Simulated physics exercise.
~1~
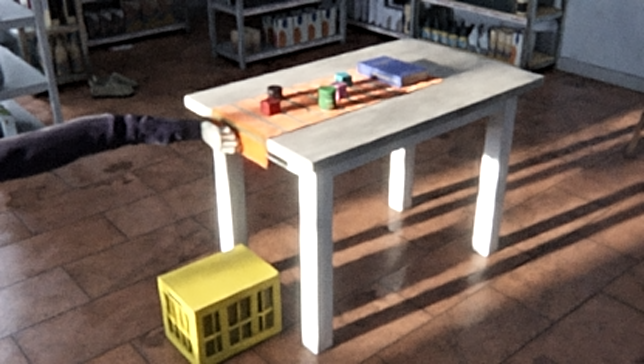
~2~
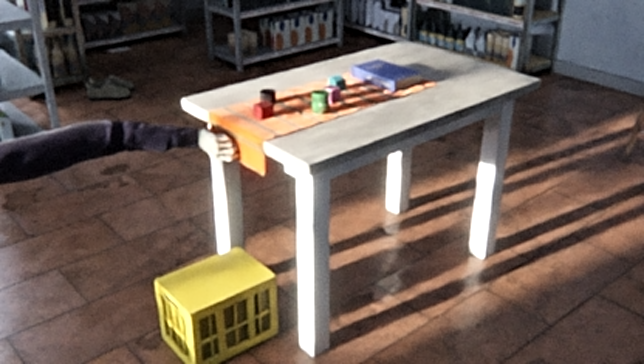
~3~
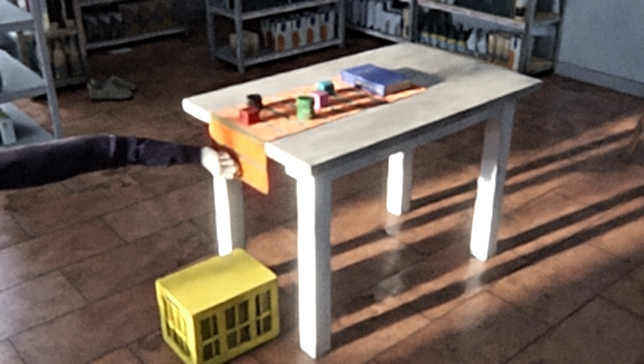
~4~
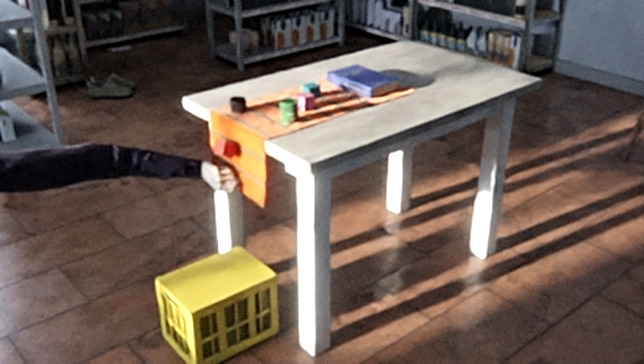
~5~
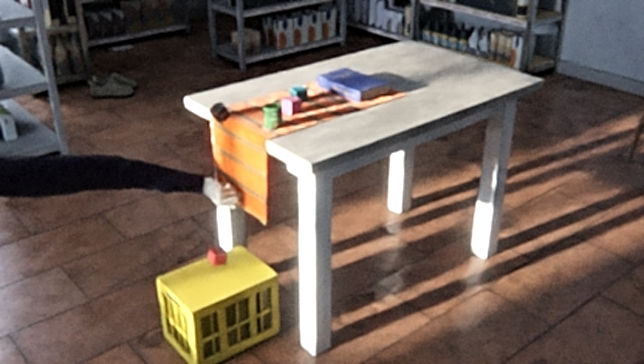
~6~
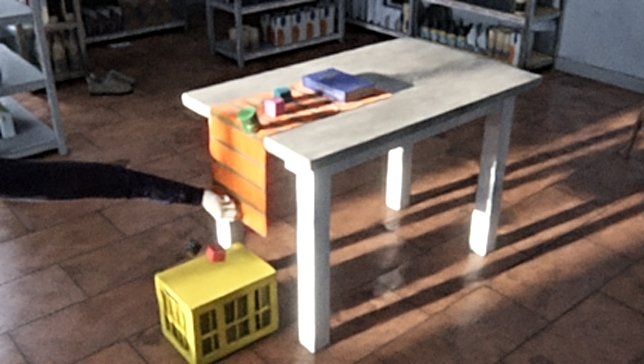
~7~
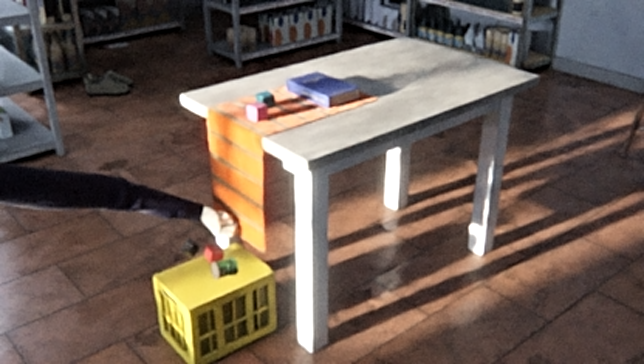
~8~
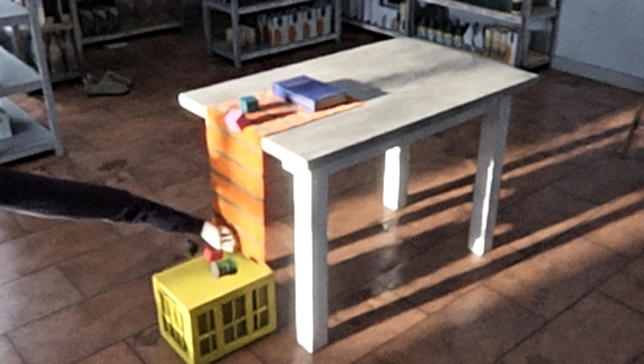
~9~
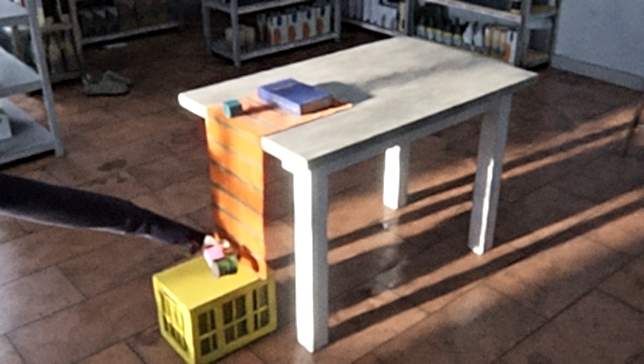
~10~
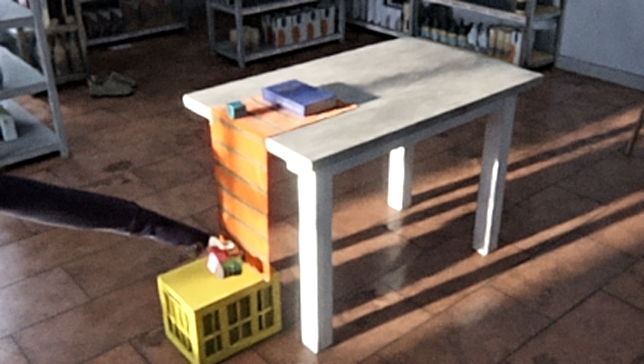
The clip opens on a pale table where a hand grips the end of an orange cloth carrying a red cube, a black pot, a green can, pink and turquoise cubes and a blue book-like object. The hand draws the cloth down over the left edge, and everything on it slides along. The red cube tips off first and lands on the yellow crate below, followed by the black pot. The green can leans, falls and ends on its side. Finally the pink cube tumbles down too, while the turquoise cube and blue object stay on the table as the hem reaches the crate.
